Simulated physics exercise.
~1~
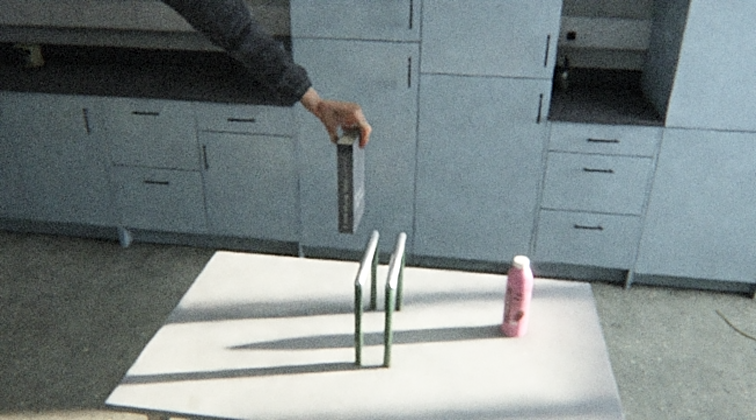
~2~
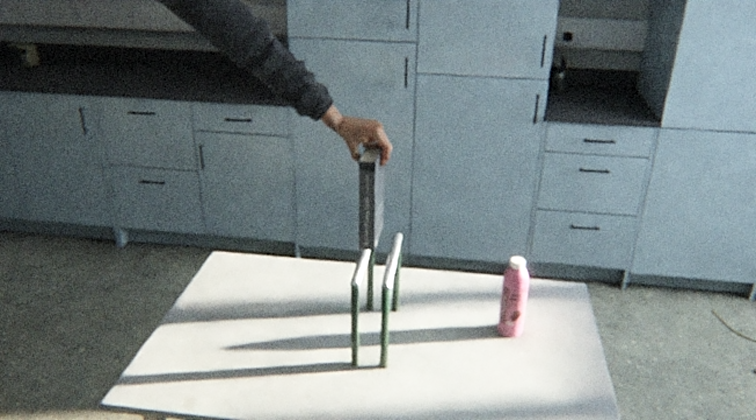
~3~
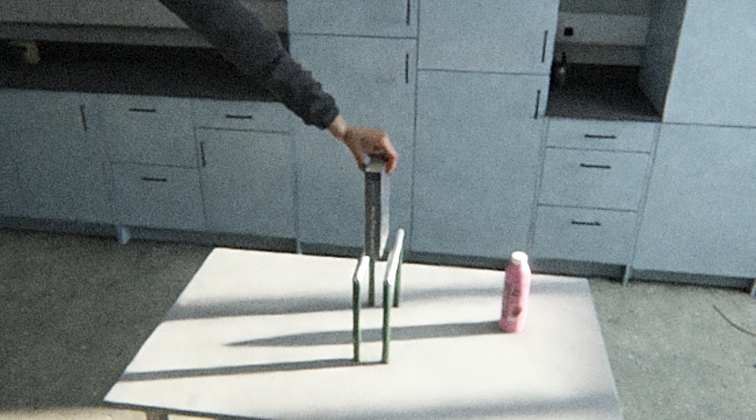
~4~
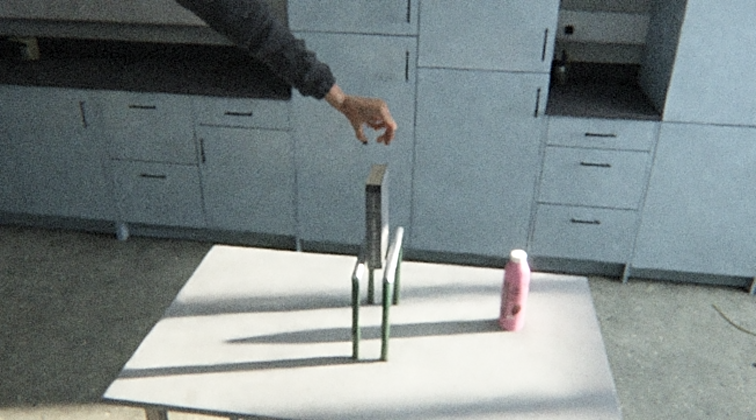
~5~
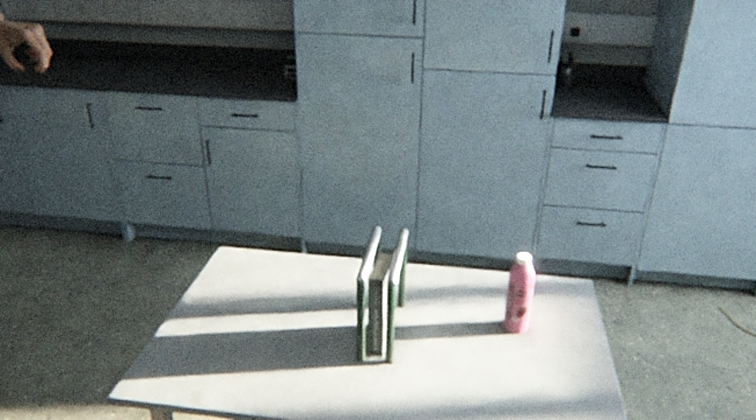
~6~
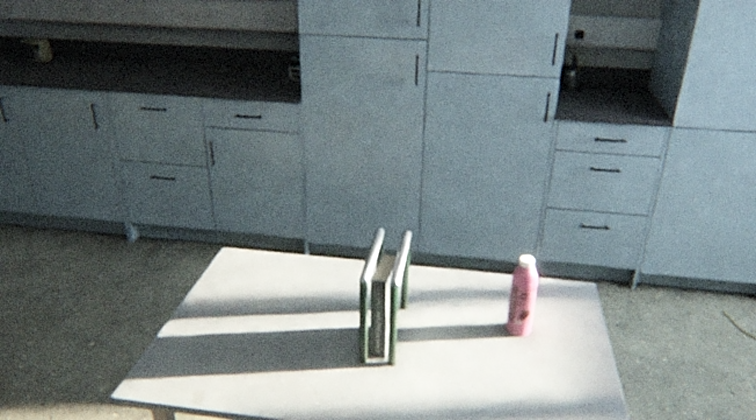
A grey book, held upright by a hand above two green-edged supports on a white table, is lowered toward the gap and released, then drops down between them and ends standing there, while the hand withdraws to the left and a pink bottle stays in place.
